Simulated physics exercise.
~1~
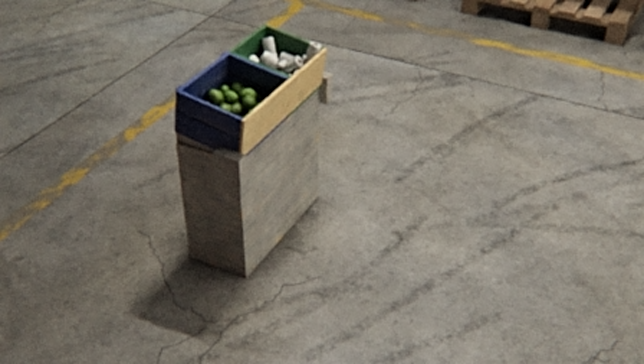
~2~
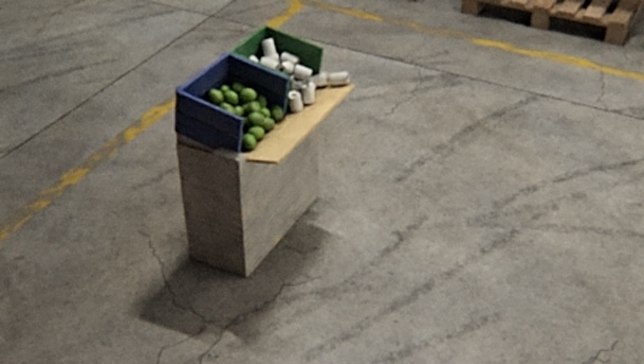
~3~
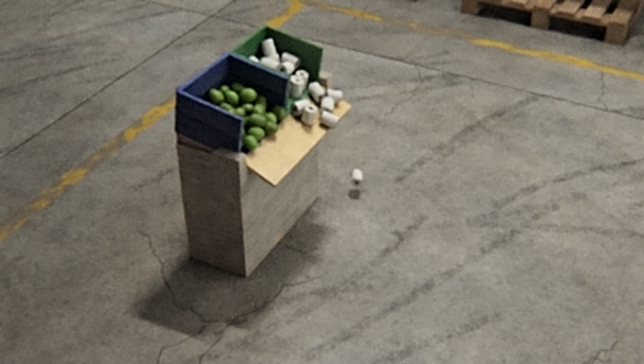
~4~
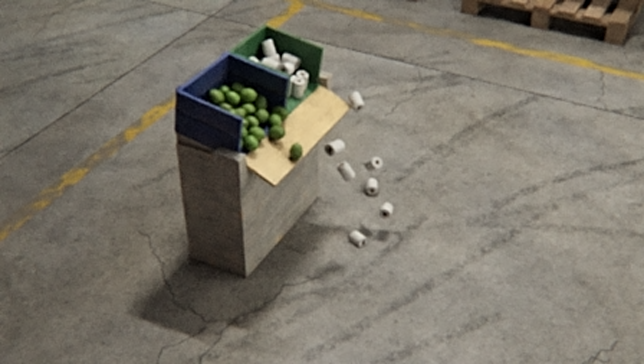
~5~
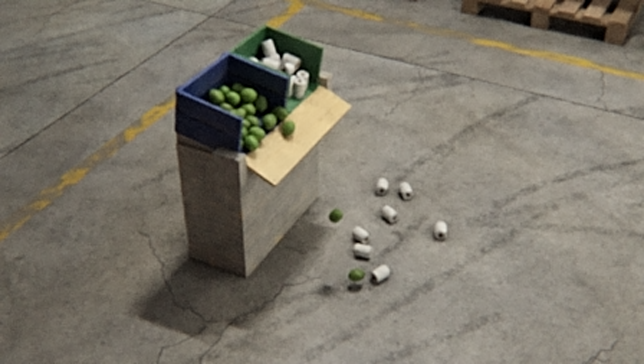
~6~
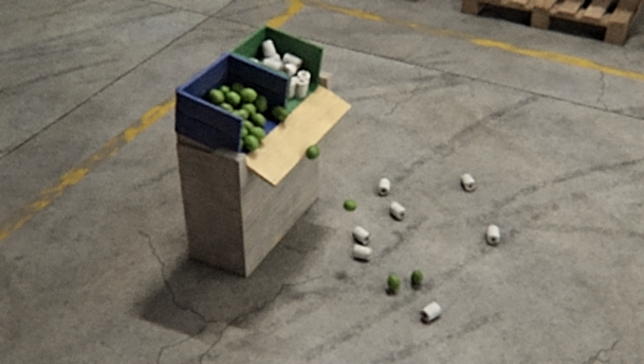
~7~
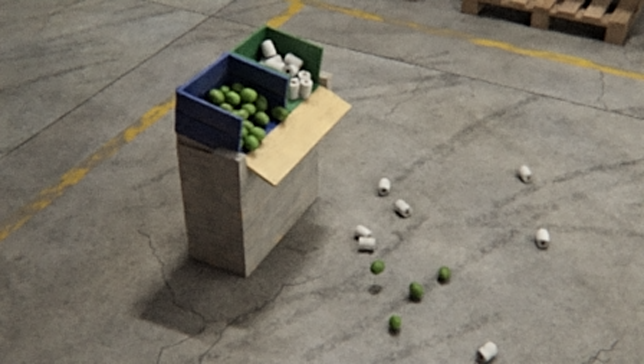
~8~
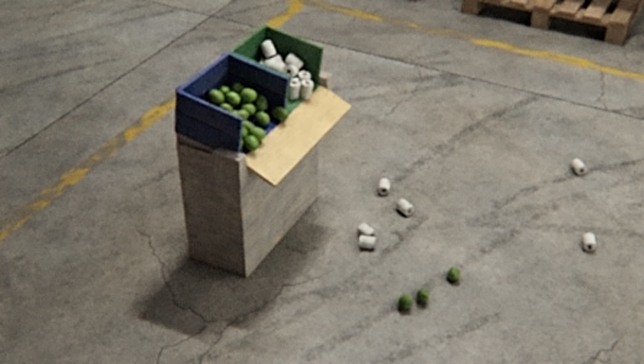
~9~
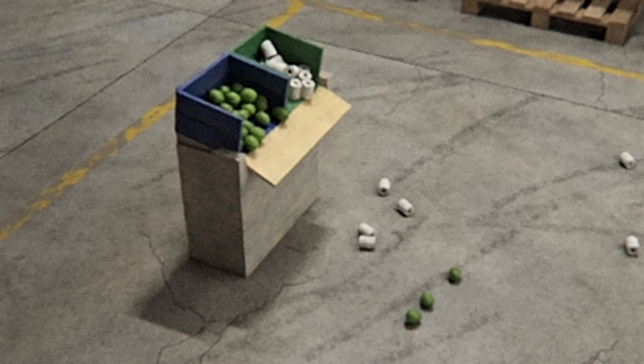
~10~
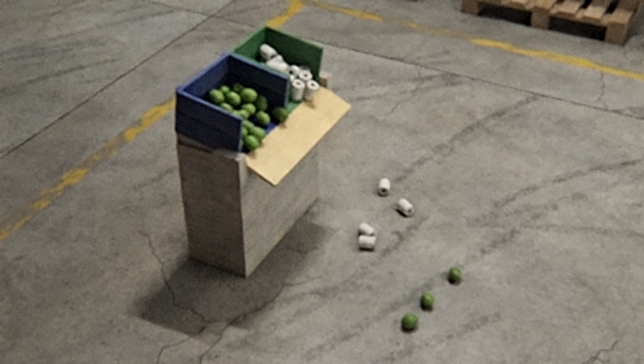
The video shows a wooden flap lowering on the right side of adjoining blue and green boxes atop a concrete block, letting white rolls and green rounded pieces spill onto the floor. Some roll away rightward, while others come to rest nearby and many stay inside the boxes.
